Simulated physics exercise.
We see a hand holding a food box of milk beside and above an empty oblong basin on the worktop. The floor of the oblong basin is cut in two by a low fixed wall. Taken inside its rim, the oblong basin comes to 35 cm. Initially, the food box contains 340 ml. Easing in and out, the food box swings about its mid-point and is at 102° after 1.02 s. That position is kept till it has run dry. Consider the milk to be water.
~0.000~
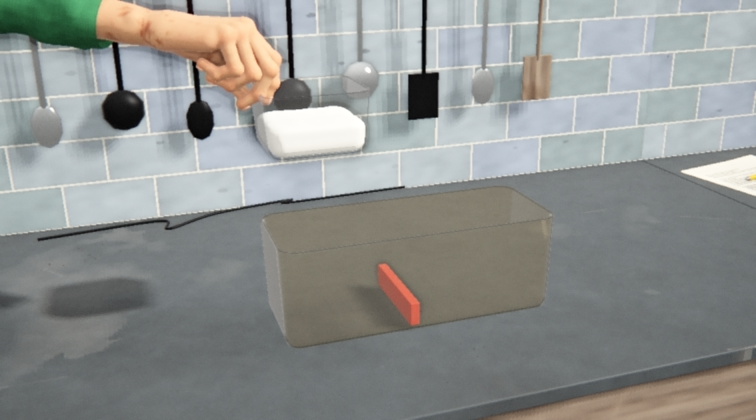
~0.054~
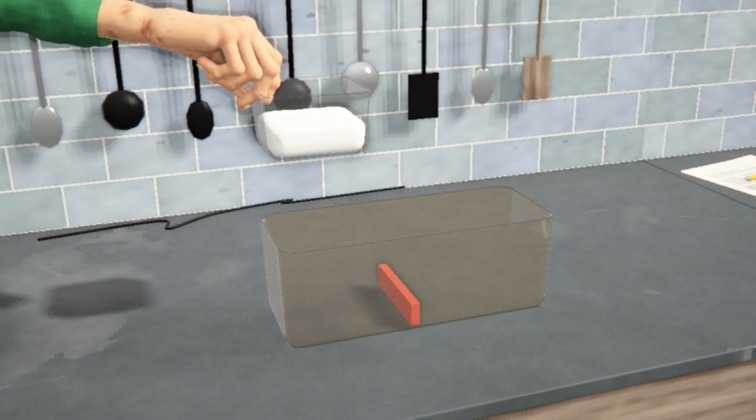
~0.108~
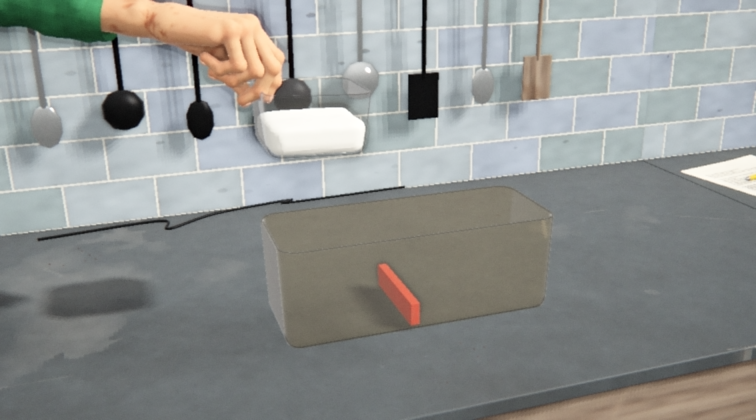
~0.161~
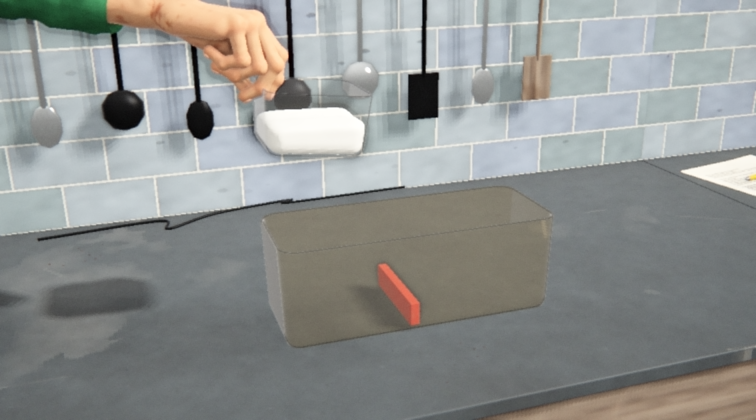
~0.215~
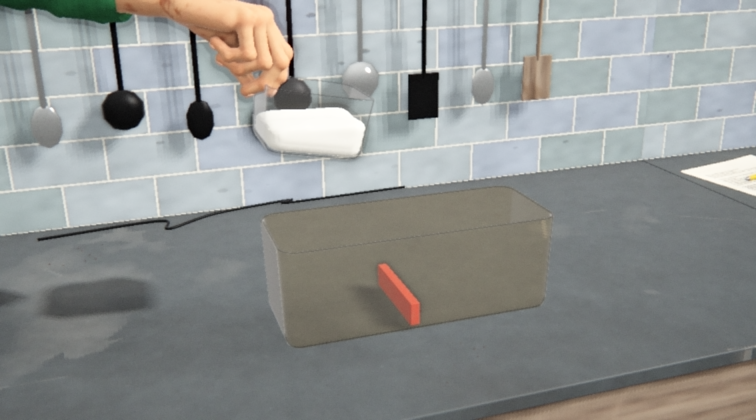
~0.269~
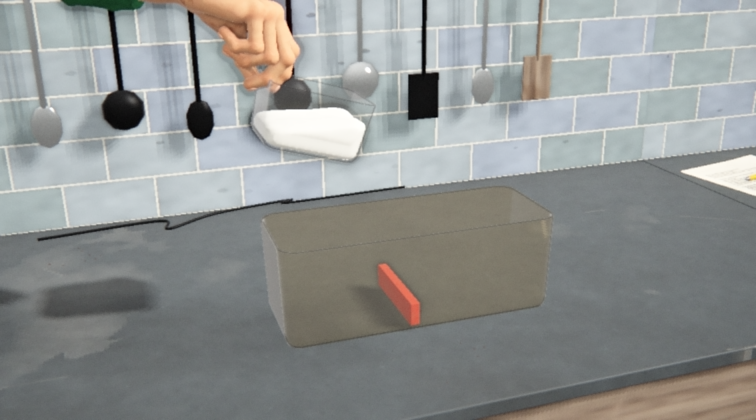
A clear food box of milk, held by a hand above an empty see-through basin with a low red wall inside, stayed level at first, then tilted slightly, its right side dipping down.
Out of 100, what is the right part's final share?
About 47 out of 100.
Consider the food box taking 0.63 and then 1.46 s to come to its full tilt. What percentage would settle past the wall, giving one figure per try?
45 then 55 %.
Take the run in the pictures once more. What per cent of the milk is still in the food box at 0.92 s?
Near 16 percent, more or less.
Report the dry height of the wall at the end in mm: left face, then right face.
Left roughly 22 mm; right roughly 24 mm.
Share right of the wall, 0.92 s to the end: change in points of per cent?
Change: Increase, about 2.
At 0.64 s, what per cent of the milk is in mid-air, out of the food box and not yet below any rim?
Estimate: About 32 % of all of it.
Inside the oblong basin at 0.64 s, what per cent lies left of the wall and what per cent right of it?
I'd say some 4 in a hundred on the left and 0 on the right.
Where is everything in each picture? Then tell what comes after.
Tilt 0°; pouring edge (359, 85); surface from (261, 122) to (354, 114); the oblong basin's rim runs from (270, 236) to (532, 202); the wall's top is at (398, 284), in the first frame.
Tilt 1°; pouring edge (359, 85); surface from (261, 122) to (354, 114), in the second frame.
Tilt 3°; pouring edge (360, 87); surface from (261, 122) to (354, 115), in the third frame.
Tilt 6°; pouring edge (361, 90); surface from (261, 122) to (354, 115), in the fourth frame.
Tilt 11°; pouring edge (363, 94); surface from (260, 121) to (353, 116), in the fifth frame.
Tilt 17°; pouring edge (364, 100); surface from (259, 121) to (354, 116), in the sixth frame.
By 0.64 s the tilt is 71° and 64 per cent is still to pour, 4 is left of the wall and 0 right of it.
By 0.92 s the tilt is 100° and 15 per cent is still to pour, 23 is left of the wall and 45 right of it.
By 1.21 s the tilt is 102° and 0 per cent is still to pour, 50 is left of the wall and 46 right of it.
By 1.52 s the tilt is 102° and 0 per cent is still to pour, 52 is left of the wall and 47 right of it.
At rest 52 per cent lies left of the wall, 47 right of it and 1 outside.
